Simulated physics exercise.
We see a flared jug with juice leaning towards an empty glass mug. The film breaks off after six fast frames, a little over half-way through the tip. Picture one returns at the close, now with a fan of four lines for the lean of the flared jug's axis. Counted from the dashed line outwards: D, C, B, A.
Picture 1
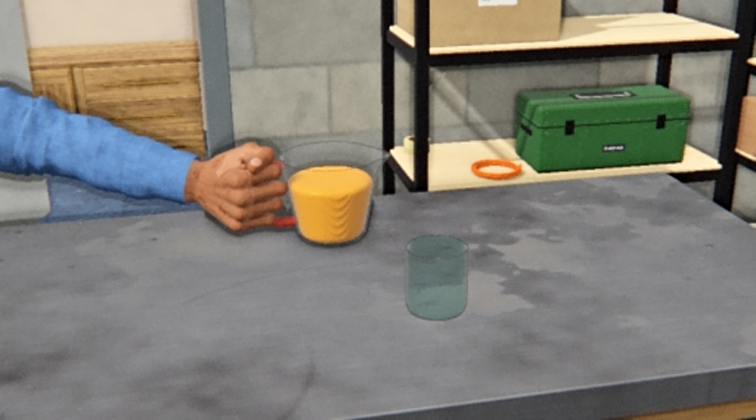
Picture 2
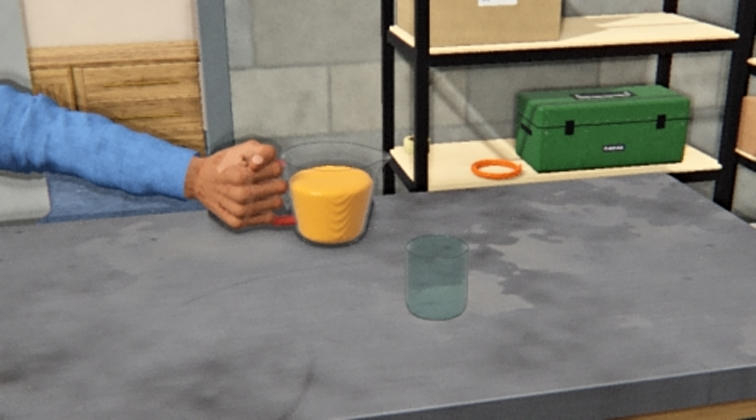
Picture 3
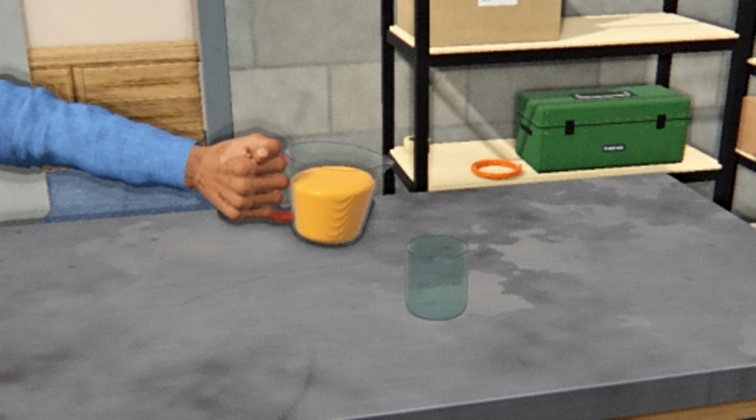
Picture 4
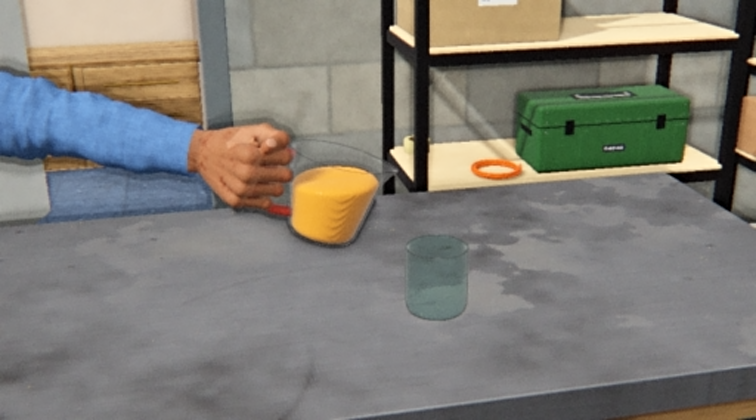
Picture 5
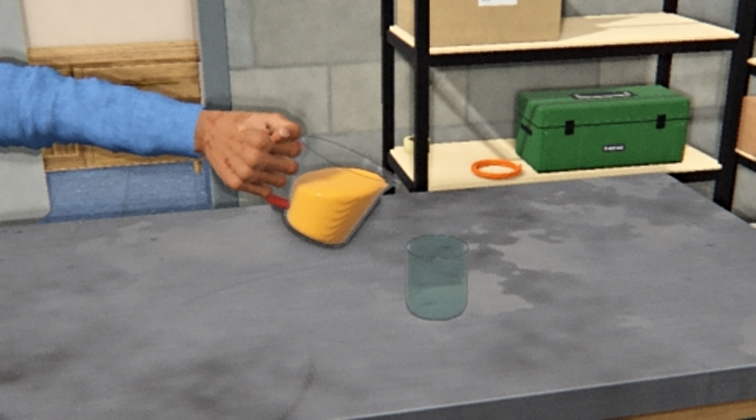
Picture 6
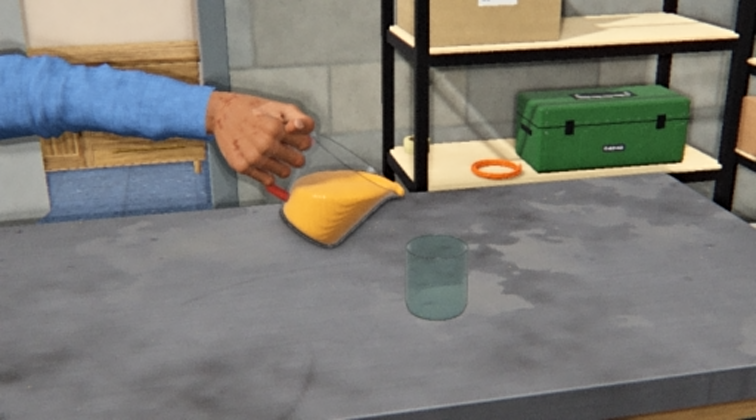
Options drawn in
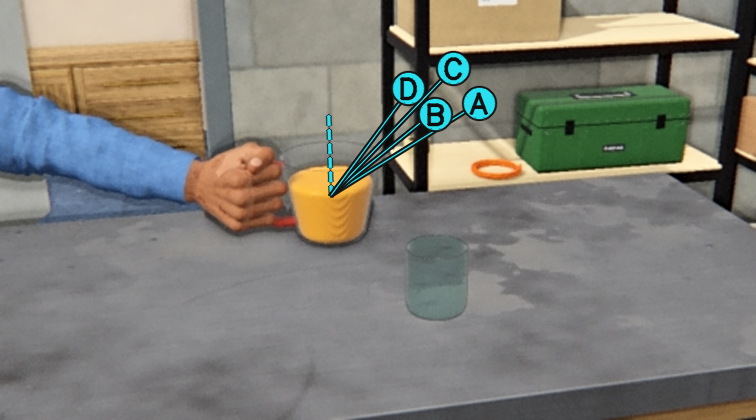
On a gray worktop in a workshop, a hand at the left held a clear flared jug of orange juice upright, then tilted it rightward toward an empty glass mug until juice reached the lip.
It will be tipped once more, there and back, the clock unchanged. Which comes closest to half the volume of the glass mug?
The best tilt is B.
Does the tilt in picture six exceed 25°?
Yes, it does.
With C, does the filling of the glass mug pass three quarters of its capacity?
No, less.
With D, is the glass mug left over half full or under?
Under half.
In cyan, A at (464, 111); B at (420, 123); C at (441, 80); D at (399, 103).
With A, the glass mug ends with about 70 % of what it can hold.
With B, the glass mug ends with about 52 % of what it can hold.
With C, the glass mug ends with about 33 % of what it can hold.
With D, the glass mug ends with about 17 % of what it can hold.
